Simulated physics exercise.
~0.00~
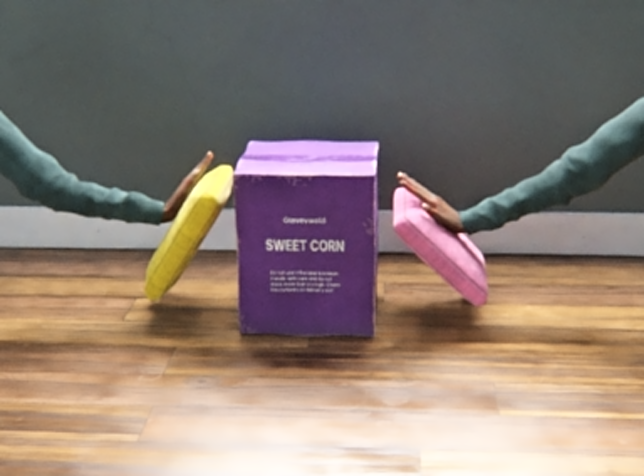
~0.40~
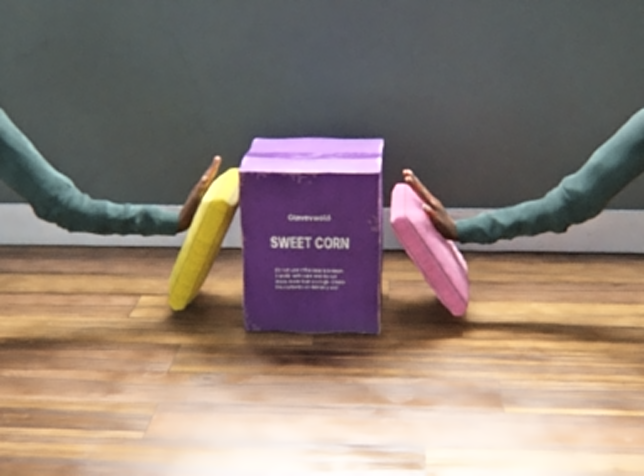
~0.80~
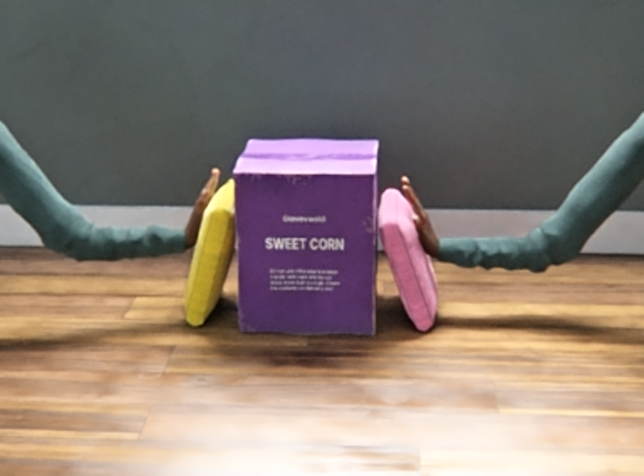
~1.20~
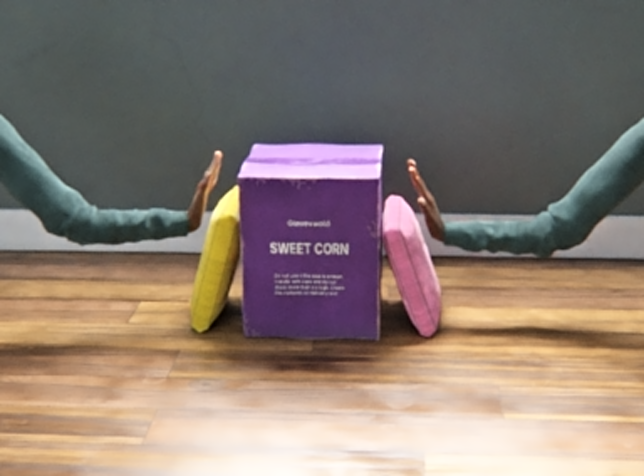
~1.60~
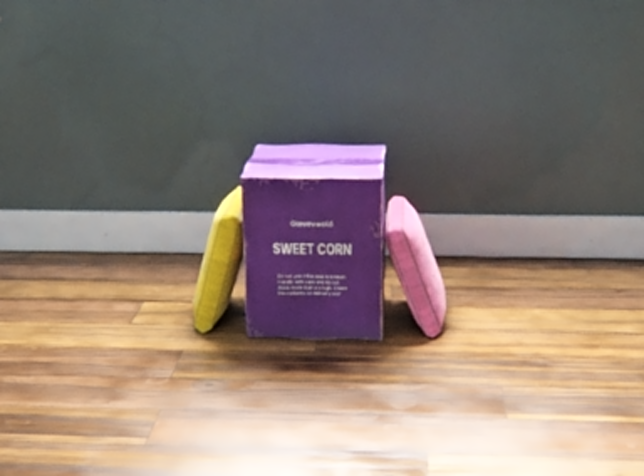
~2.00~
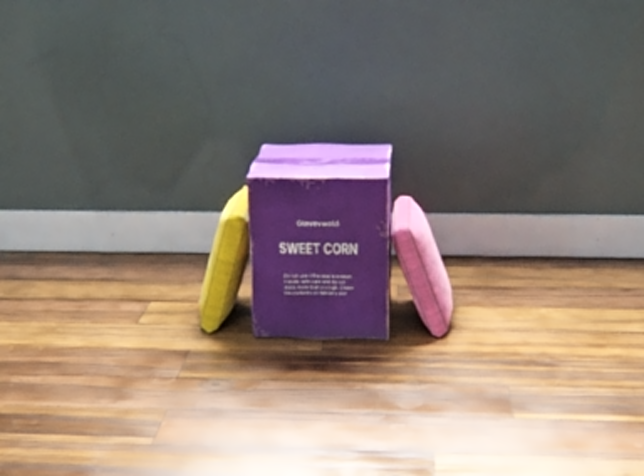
Yellow and pink soft blocks being leaned by two hands against opposite sides of a purple box, staying propped once released.
